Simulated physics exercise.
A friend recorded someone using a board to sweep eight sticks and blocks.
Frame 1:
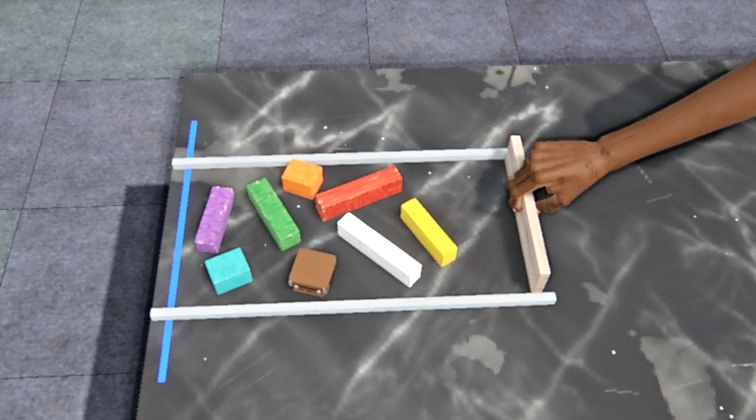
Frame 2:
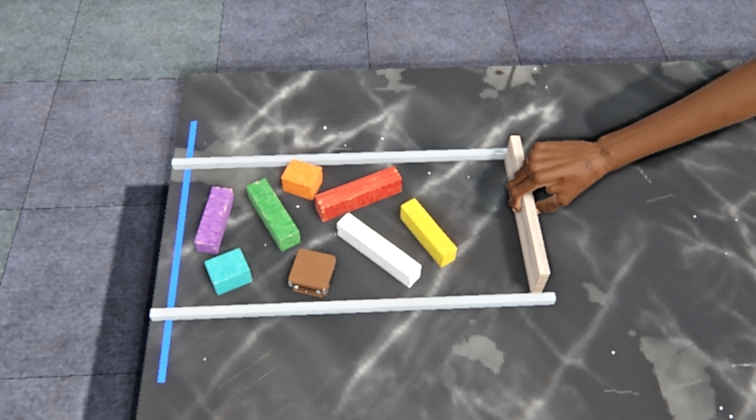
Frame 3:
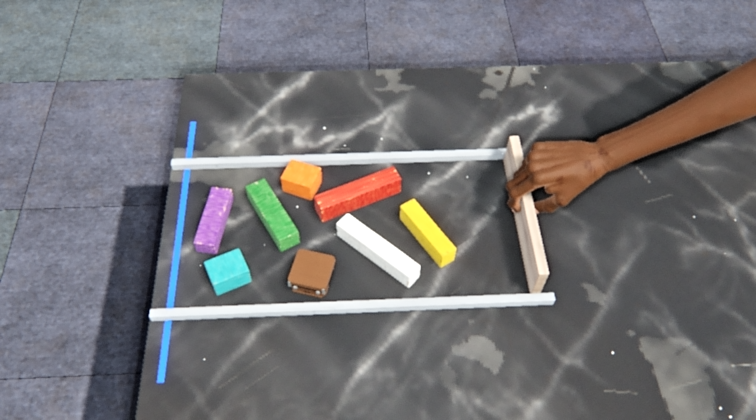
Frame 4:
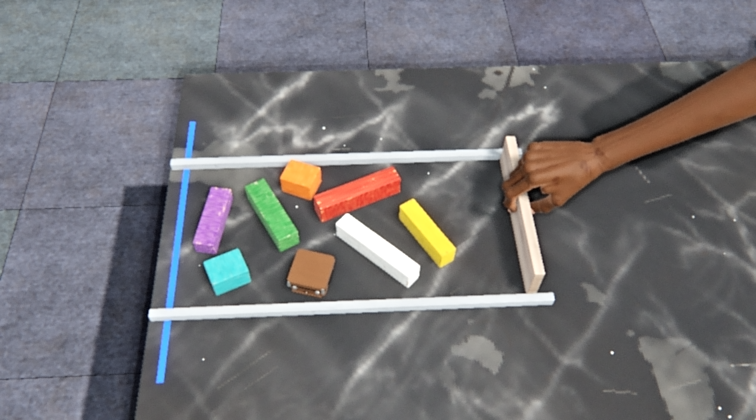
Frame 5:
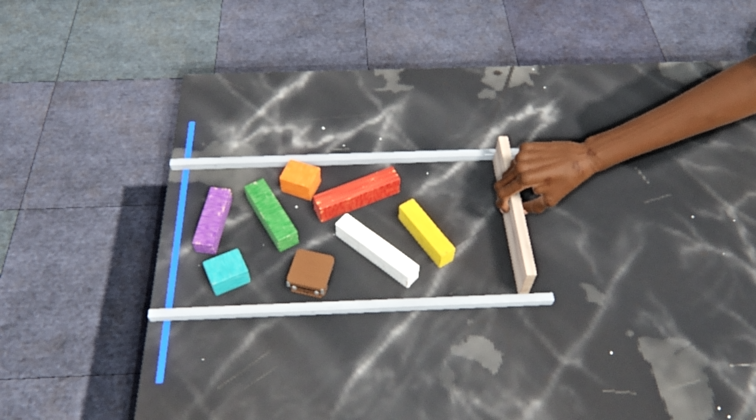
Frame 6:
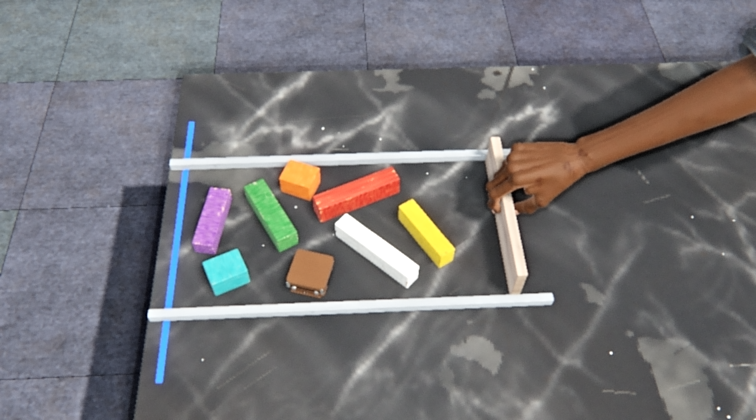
We see colourful bars and blocks lying between two pale rails on a dark marbled surface, with blue tape at the left. A hand holds a wooden board at the right and slides it slightly left; the pieces stay put.
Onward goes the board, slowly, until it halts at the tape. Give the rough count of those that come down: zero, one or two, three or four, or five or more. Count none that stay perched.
Odds are the fallen group will hold five or more.
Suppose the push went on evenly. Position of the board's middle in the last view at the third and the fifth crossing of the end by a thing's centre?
About (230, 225) and about (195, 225).
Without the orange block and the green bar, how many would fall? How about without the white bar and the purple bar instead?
First 5, second 5.
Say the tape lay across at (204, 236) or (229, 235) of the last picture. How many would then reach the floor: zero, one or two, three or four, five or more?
Falls: Three or four, then either three or four.
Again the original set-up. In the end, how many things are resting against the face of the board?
1 end up touching it.
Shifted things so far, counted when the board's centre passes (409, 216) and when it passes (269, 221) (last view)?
First position 2; second position 8.
Soon after, none off yet; purple bar at rest near (213, 220); turquoise block at rest near (227, 272); green bar at rest near (271, 215).
After that, none off yet; purple bar moving near (205, 221); turquoise block displaced a little near (211, 282); green bar displaced a little near (230, 232).
And then, none off yet; purple bar displaced about its own width near (160, 207); turquoise block displaced well along near (141, 291); green bar displaced about its own width near (163, 226).
In the end, the number that fall off is five or more; gone, white bar, red bar, brown case, orange block, green bar, turquoise block and purple bar.
